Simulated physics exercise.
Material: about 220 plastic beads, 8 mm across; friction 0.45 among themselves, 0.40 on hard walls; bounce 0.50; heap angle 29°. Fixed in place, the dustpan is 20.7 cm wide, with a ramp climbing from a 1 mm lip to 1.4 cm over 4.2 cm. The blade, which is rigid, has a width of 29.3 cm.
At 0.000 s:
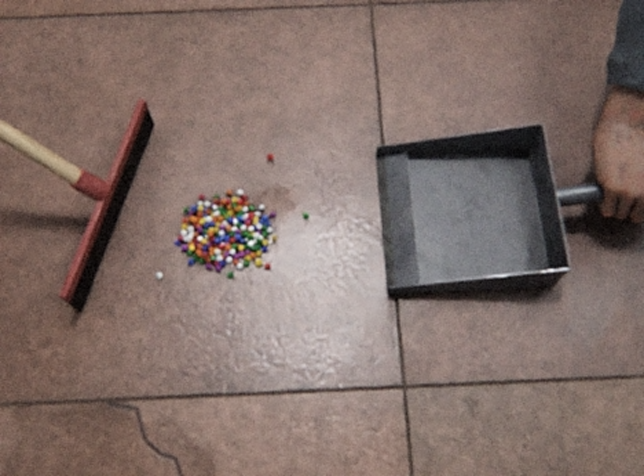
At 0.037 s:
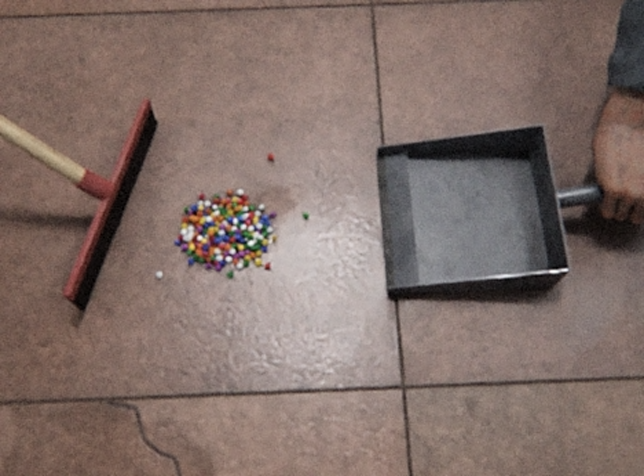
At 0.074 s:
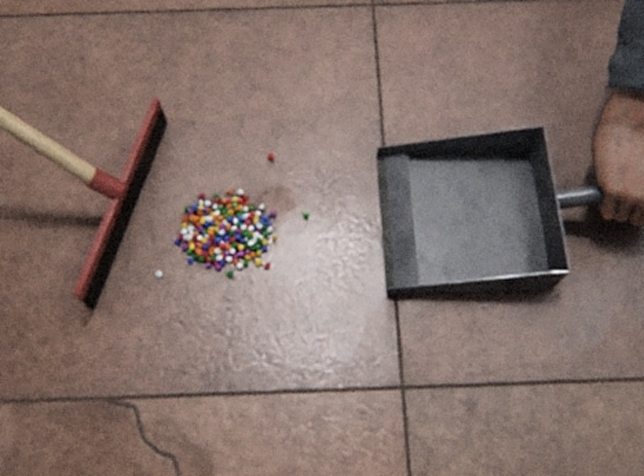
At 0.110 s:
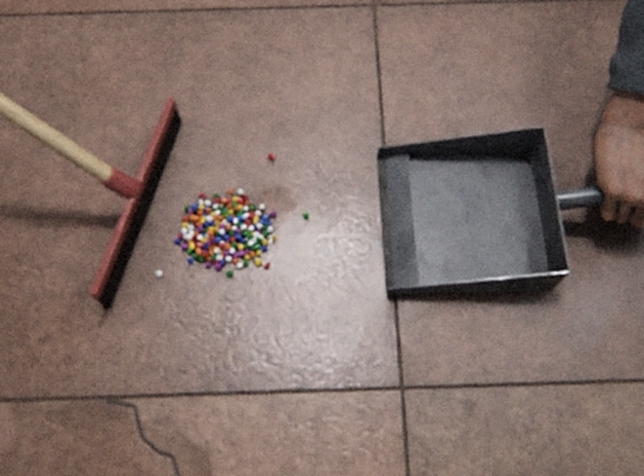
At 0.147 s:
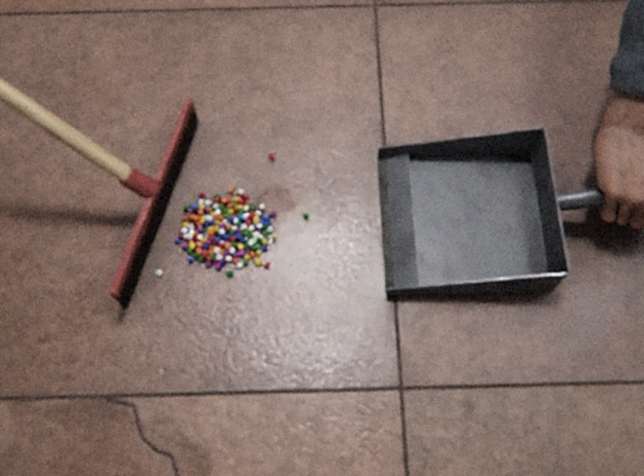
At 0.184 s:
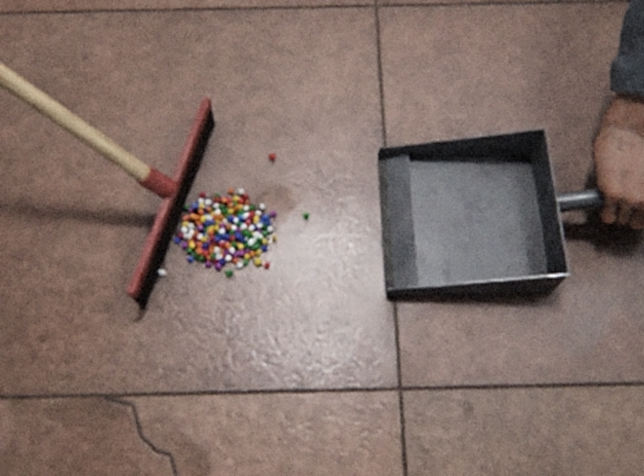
A red-backed broom head with dark bristles on a pale wooden handle slides steadily rightward across brown floor tiles, seen from above, until its edge meets the near side of a small heap of multicoloured beads. A few strays lie around the heap, while a hand at the right holds a dark grey dustpan by its handle. The pan, the heap and the camera stay still.
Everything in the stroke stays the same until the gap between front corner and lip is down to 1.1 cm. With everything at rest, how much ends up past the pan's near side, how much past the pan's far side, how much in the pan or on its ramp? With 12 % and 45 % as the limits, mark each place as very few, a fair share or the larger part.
My call: Past the pan's near side: A fair share; past the pan's far side: Very few; in the pan or on its ramp: A fair share.
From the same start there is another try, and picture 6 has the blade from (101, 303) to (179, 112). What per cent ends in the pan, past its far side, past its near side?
That ends as pan 10, far 0, and near 30.
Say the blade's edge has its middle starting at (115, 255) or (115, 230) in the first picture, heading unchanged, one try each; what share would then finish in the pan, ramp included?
Some 25 and 20 per cent.
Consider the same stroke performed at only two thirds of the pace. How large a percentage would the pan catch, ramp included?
It would be around 5 per cent.
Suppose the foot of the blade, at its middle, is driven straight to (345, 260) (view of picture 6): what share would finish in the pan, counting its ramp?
Close to 20 in a hundred.
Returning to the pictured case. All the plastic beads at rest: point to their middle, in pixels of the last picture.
At about (378, 255).
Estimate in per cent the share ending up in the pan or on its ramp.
I reckon around 20 in a hundred.
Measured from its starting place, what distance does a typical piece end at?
I'd put it near 22 cm.
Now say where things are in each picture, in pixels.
The first frame shows blade from (66, 297) to (143, 106), moved 0.0 cm, 0 of the pieces shifted so far; middle of the pieces at (225, 231); pan at (475, 218).
The second frame shows blade from (70, 296) to (147, 105), moved 0.4 cm, 0 of the pieces shifted so far; middle of the pieces at (225, 231).
The third frame shows blade from (80, 295) to (157, 105), moved 1.7 cm, 0 of the pieces shifted so far; middle of the pieces at (225, 231).
The fourth frame shows blade from (96, 294) to (173, 104), moved 3.8 cm, 0 of the pieces shifted so far; middle of the pieces at (225, 230).
The fifth frame shows blade from (115, 294) to (190, 104), moved 6.1 cm, 0 of the pieces shifted so far; middle of the pieces at (225, 230).
The sixth frame shows blade from (133, 293) to (207, 104), moved 8.5 cm, 0 of the pieces shifted so far; middle of the pieces at (225, 230); pan at (476, 221). Its pace works out near 0.63 m/s, heading 3 degrees towards the viewer's side.
After 0.37 s, middle of the blade 16 cm from the lip; 0 % over the lip, far side 0 %, near side 5 %.
After 0.49 s, middle of the blade 8 cm from the lip; 0 % over the lip, far side 0 %, near side 15 %.
Then, at 0.74 s, middle of the blade 5 cm from the lip; 25 % over the lip, far side 0 %, near side 25 %.
By 1.4 s all is still; near side 25 %, far side 0 %, pan 20 %, in front of the lip or behind the blade 55 %.
